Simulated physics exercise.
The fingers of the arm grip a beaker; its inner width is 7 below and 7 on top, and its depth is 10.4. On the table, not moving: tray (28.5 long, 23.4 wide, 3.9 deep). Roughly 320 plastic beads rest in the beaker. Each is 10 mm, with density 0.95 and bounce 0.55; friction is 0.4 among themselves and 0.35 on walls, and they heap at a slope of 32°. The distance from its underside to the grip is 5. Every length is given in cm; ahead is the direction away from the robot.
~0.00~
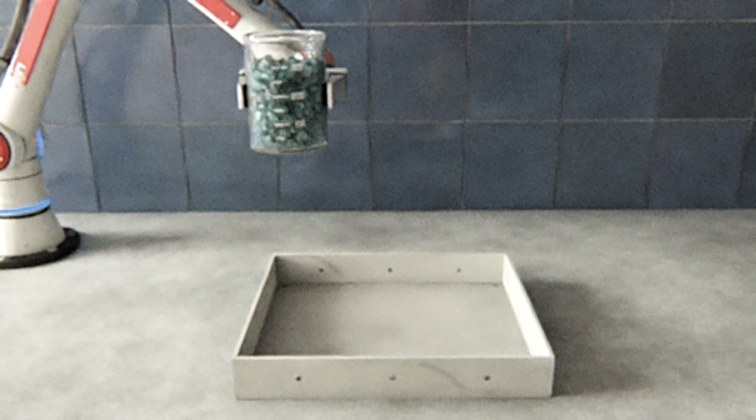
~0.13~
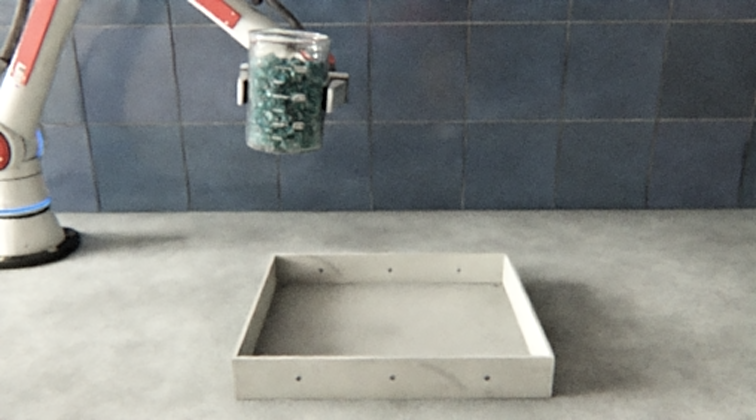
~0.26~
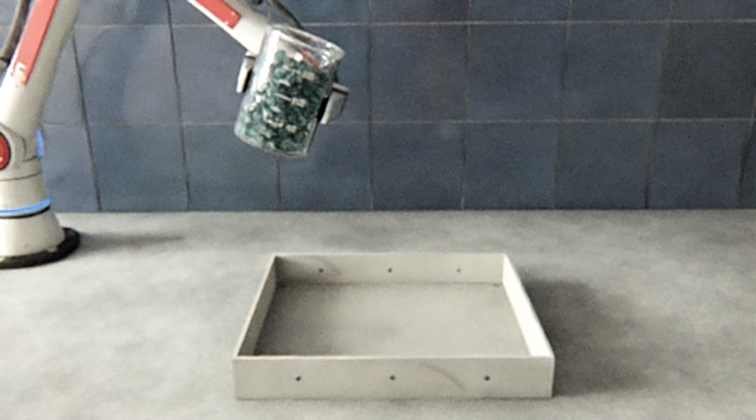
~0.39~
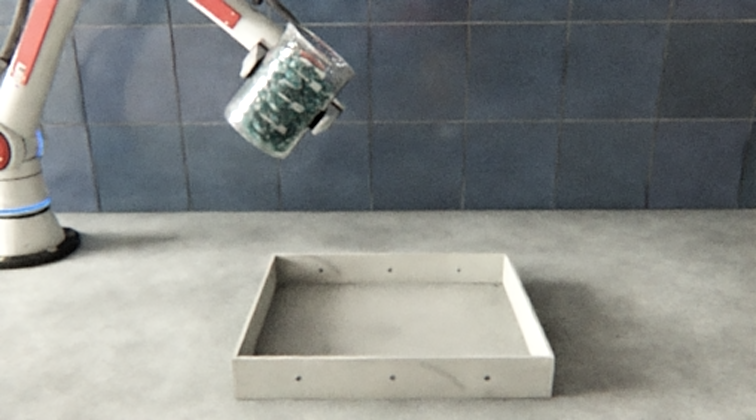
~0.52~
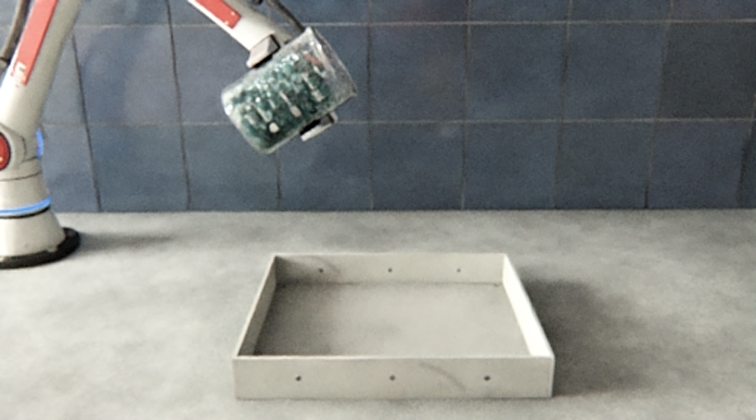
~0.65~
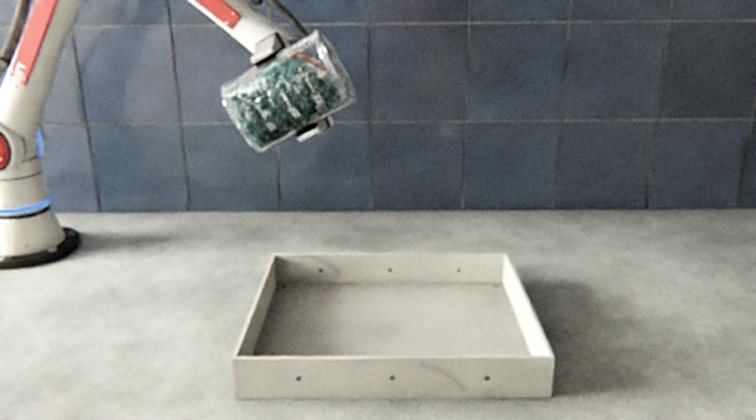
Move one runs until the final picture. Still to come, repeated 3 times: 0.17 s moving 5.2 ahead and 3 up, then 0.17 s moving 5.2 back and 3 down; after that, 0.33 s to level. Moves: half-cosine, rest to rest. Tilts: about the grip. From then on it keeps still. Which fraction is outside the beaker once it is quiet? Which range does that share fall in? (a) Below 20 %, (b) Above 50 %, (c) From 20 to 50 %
c.
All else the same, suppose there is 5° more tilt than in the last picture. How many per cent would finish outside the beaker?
Then something close to 50 in a hundred.
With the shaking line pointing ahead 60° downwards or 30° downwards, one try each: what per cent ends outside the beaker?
It comes to around 0 per cent on the first try and around 10 per cent on the second.
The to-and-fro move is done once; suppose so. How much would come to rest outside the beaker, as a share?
It would come to around 15 %.
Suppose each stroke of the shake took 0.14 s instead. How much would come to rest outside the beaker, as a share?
In that case it would be near 60 percent.
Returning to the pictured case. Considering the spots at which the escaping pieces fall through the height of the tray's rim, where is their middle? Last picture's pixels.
Check roughly (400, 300) in the last picture.
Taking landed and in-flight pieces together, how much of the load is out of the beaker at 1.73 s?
Share out: Near 35 %.
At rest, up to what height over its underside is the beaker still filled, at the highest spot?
I'd put it at close to 7.0 centimetres.
After 1.19 s, tilted 62° forward, highest piece 31 above the table; 273 in the beaker, 44 in the tray, 7 in flight or on a rim.
After 1.73 s, tilted 57° forward, highest piece 27 above the table; 203 in the beaker, 93 in the tray, 4 on the table or floor, 24 in flight or on a rim.
After 2.20 s, level, highest piece 28 above the table; 203 in the beaker, 116 in the tray, 5 on the table or floor.
After 3.25 s, level, highest piece 28 above the table; 203 in the beaker, 116 in the tray, 5 on the table or floor.
At rest, 203 in the beaker, 116 in the tray, 5 on the table or floor. That is 37 % outside the beaker.
